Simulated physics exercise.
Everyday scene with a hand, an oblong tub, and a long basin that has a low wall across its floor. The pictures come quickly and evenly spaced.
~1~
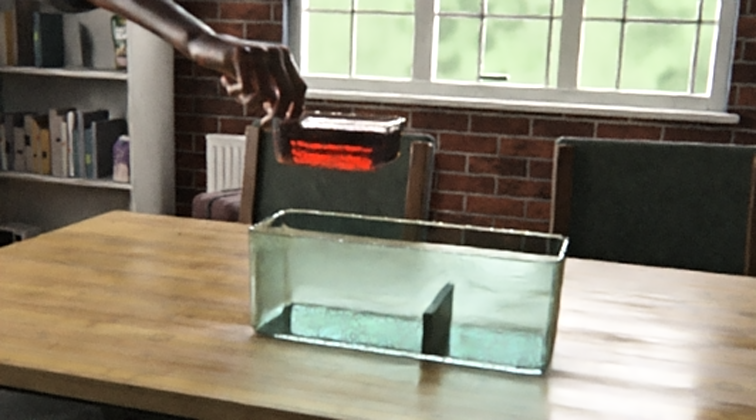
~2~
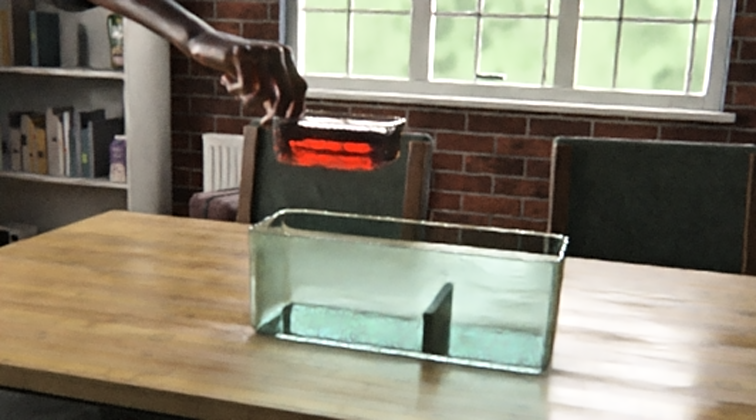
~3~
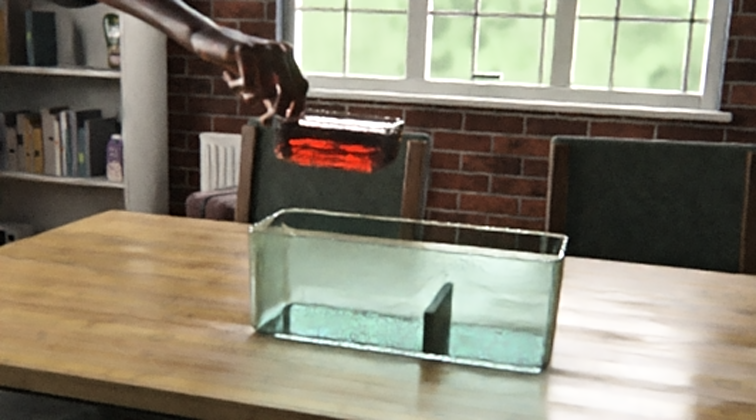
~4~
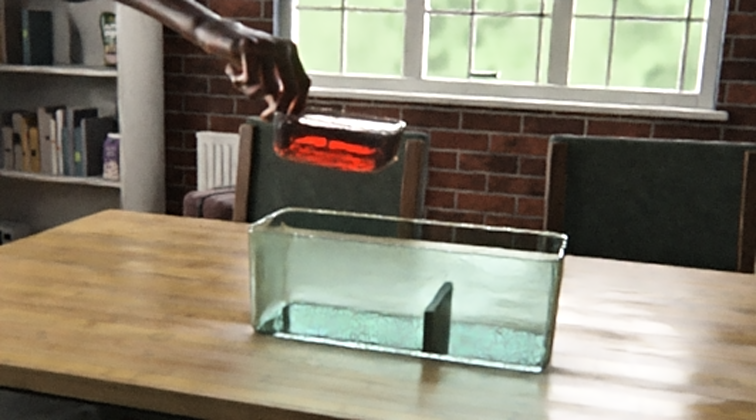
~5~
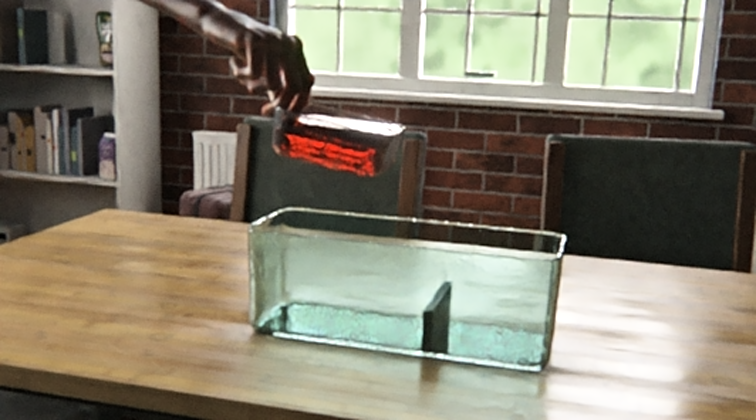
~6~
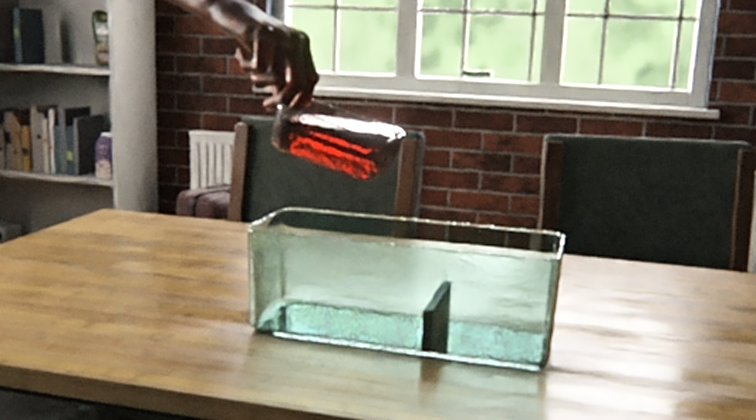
A hand reaching in from the upper left holds a small clear oblong tub of red liquid above a long greenish glass basin and gradually tilts it, its right end dipping slightly. The basin, with a low dark wall across its floor and shallow blue-green contents, stays still on a wooden table. Behind are dark chairs, a brick wall, a bright window and bookshelves, seen from slightly above as the view shifts slightly.
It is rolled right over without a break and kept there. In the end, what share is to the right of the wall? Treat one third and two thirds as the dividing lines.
By the end, between a third and two thirds sits to the right of the wall.
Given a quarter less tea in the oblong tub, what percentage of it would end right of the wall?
It comes to near 25 per cent.
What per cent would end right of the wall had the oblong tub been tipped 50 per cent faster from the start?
It comes to 35 per cent or so.
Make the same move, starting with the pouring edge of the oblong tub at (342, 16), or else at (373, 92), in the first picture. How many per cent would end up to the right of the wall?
First about 5, then 15 per cent.
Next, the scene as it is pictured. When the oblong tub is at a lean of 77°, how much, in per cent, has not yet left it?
About 15 % remains.
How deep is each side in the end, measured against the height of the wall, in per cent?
Left: About 20; right: About 30.
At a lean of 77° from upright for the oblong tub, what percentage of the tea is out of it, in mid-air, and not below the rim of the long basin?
Estimated: 30 per cent or thereabouts.
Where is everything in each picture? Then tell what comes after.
In the first picture, it leans 0°; its right rim is at (396, 124); the tea meets the walls at (289, 122) and (395, 130); the long basin's rim runs from (267, 221) to (564, 252); the wall's top is at (440, 298).
In the second picture, it leans 1°; its right rim is at (396, 125); the tea meets the walls at (289, 121) and (395, 129).
In the third picture, it leans 2°; its right rim is at (396, 126); the tea meets the walls at (289, 121) and (395, 130).
In the fourth picture, it leans 6°; its right rim is at (397, 129); the tea meets the walls at (289, 120) and (396, 131).
In the fifth picture, it leans 10°; its right rim is at (397, 133); the tea meets the walls at (290, 119) and (396, 131).
In the sixth picture, it leans 15°; its right rim is at (396, 139); the tea meets the walls at (289, 119) and (398, 133); 1 per cent is over the edge.
A moment on, the oblong tub is tipped on its side and 16 per cent is still to pour, 20 is left of the wall and 34 right of it.
Next, the oblong tub is tipped right over and 1 per cent is still to pour, 48 is left of the wall and 48 right of it.
Then the oblong tub is tipped right over and 0 per cent is still to pour, 50 is left of the wall and 48 right of it.
Later the oblong tub is tipped right over and 0 per cent is still to pour, 50 is left of the wall and 49 right of it.
In the end 50 per cent lies left of the wall, 48 right of it and 2 outside.
